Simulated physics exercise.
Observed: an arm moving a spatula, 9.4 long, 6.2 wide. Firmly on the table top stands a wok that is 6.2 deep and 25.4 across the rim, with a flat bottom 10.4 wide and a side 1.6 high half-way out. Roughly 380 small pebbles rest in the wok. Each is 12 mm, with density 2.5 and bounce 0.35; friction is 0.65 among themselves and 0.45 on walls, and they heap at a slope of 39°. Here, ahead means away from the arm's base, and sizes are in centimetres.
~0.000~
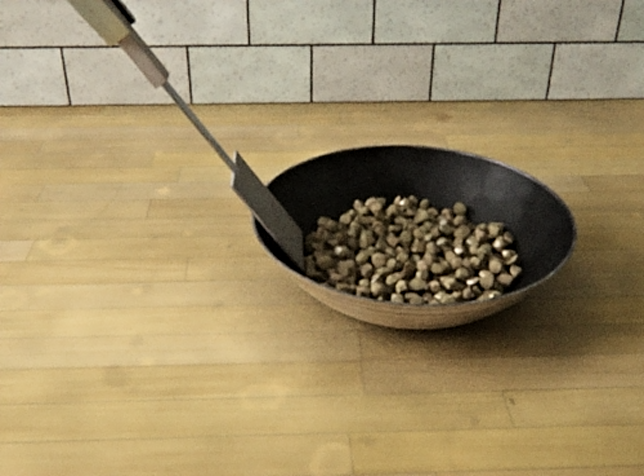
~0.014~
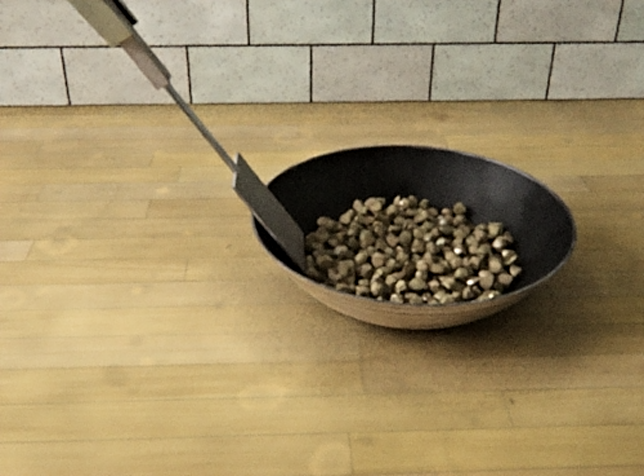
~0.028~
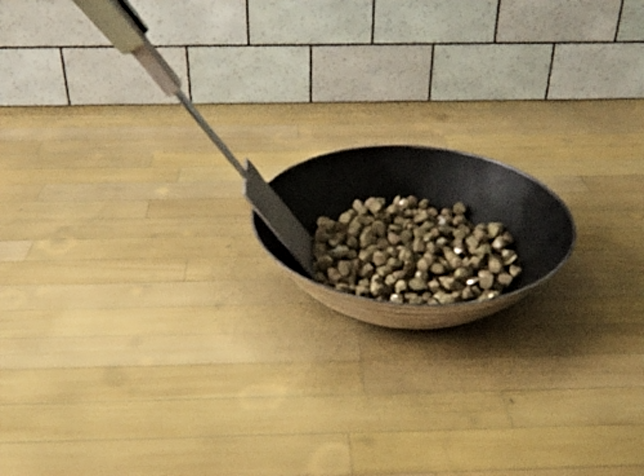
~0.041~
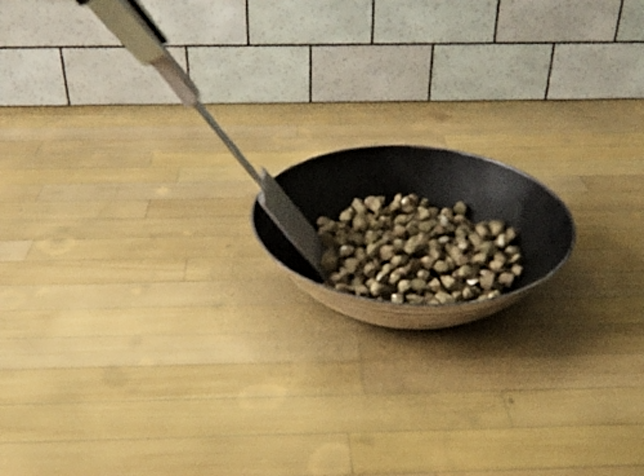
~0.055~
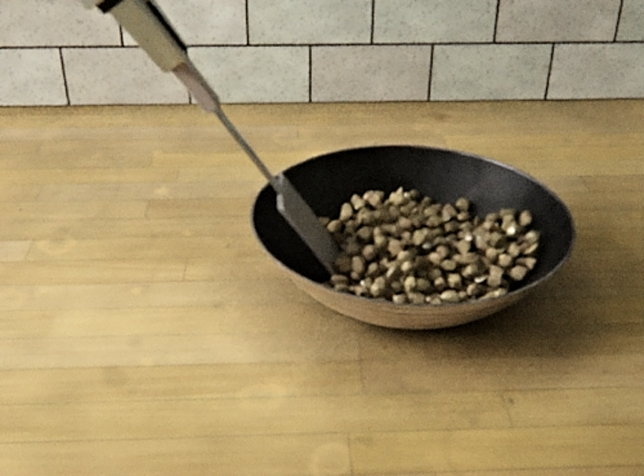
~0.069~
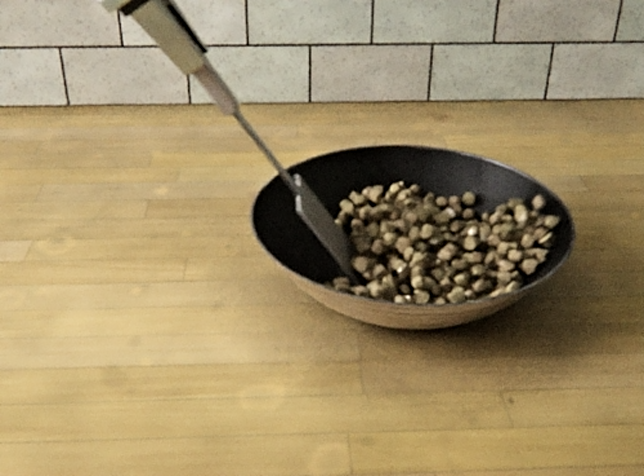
An arm moves a spatula rightward through a wok, pushing small brown pebbles to the right.
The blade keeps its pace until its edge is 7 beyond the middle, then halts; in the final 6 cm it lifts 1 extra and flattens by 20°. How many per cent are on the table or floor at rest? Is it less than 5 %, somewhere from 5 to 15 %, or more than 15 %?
It is more than 15 %.
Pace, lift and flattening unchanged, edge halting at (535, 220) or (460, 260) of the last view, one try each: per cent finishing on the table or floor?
Try 1: Approx. 45 %; try 2: Approx. 5 %.
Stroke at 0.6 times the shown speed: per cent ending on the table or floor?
Around 5 percent would finish on the table or floor.
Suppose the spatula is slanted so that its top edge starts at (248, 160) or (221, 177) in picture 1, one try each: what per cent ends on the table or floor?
Around 15 per cent, then around 25 per cent.
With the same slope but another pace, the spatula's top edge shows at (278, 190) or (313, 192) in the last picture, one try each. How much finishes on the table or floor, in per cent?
Respectively, some 10 and 25 per cent.
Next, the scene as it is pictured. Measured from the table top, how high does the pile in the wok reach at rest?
Some 7.0 cm above the table.
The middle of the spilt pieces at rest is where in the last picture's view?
In the last view, it's around (609, 251).
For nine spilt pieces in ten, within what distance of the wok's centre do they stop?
About 30 cm.
After 0.10 s, sloping 56°, highest piece 9 above the table; 374 in the wok, 3 on the blade or in flight.
After 0.14 s, sloping 49°, highest piece 11 above the table; 370 in the wok, 7 on the blade or in flight.
After 0.35 s, sloping 36°, highest piece 7 above the table; 303 in the wok, 50 on the table or floor, 24 on the blade or in flight.
After 1.40 s, sloping 36°, highest piece 7 above the table; 303 in the wok, 74 on the table or floor.
At rest, 303 in the wok, 74 on the table or floor. That is 20 % on the table or floor.
